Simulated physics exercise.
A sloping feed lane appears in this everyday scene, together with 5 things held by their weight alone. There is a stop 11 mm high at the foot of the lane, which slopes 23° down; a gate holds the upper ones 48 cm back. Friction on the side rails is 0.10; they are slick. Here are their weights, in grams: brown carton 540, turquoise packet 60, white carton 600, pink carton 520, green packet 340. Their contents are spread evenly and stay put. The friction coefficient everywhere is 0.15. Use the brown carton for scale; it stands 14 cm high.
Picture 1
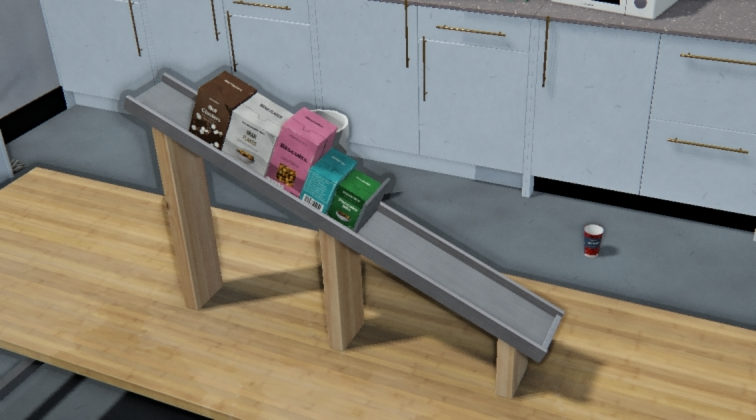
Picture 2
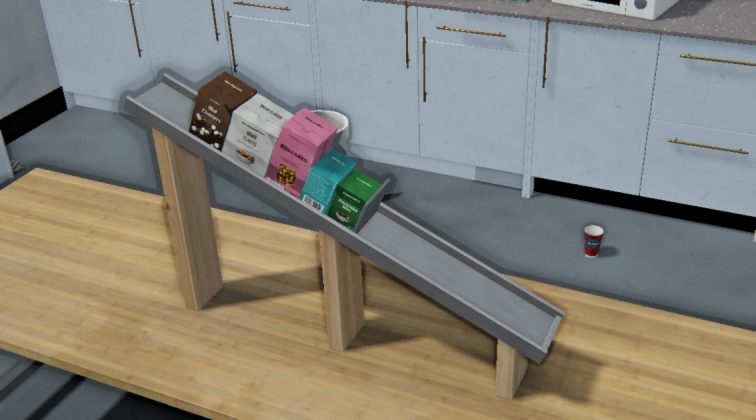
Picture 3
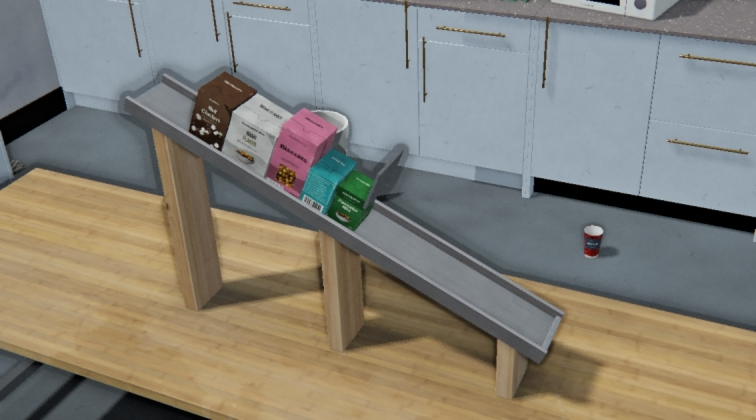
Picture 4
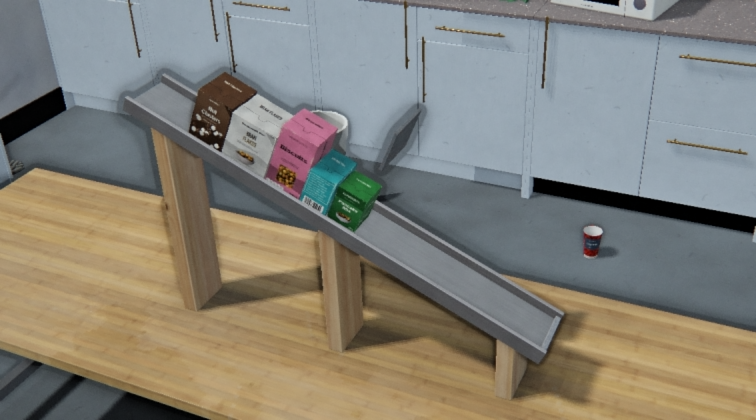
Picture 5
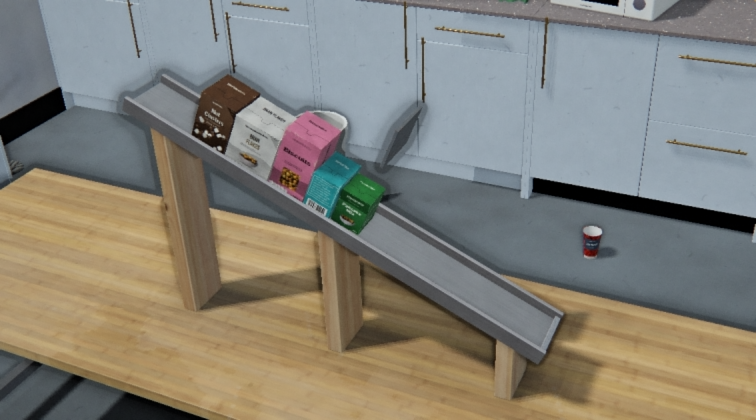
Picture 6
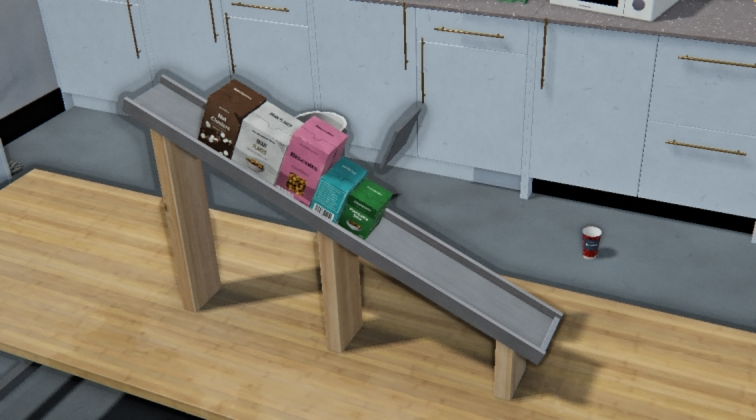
In a kitchen with pale blue cabinets and brass handles, a fixed, raised view looks down on a wooden surface. A grey chute on wooden legs slopes down to the right, holding a closely packed row of brown, white, pink, turquoise and green cartons, with a small red cup beyond. A grey gate beside the green packet swings upward, then the row slides slightly down the chute together.
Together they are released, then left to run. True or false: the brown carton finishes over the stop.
False.
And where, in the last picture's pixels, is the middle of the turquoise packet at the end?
It comes to rest somewhere around (545, 313).
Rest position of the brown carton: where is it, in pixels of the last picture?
You'll find it at about (416, 240).
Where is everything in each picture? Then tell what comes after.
The first frame shows gate shut; brown carton (222, 112); turquoise packet (328, 182).
The second frame shows gate shut; pink carton (301, 154); green packet (354, 200).
The third frame shows turquoise packet (328, 182); white carton (260, 137).
The fourth frame shows leader 48 cm from the stop; pink carton (301, 155); green packet (355, 201).
The fifth frame shows leader 47 cm from the stop; turquoise packet (332, 186); white carton (263, 140).
The sixth frame shows leader 45 cm from the stop; brown carton (232, 120); pink carton (311, 162).
Then, 0.20 s after the last picture, leader 32 cm from the stop; brown carton near (278, 148).
Then, 0.30 s after the last picture, leader 21 cm from the stop; brown carton near (315, 171).
Then, 0.50 s after the last picture, brown carton tipped 12° from how it sat near (403, 216); white carton tipped 11° from how it sat; pink carton tipped 11° from how it sat.
Then, 1.00 s after the last picture, green packet now over the stop; brown carton on its side near (410, 237).
At rest, over the stop, green packet; tipped over in the lane, brown carton; the other 3 in the lane. In the last view, brown carton near (416, 240).
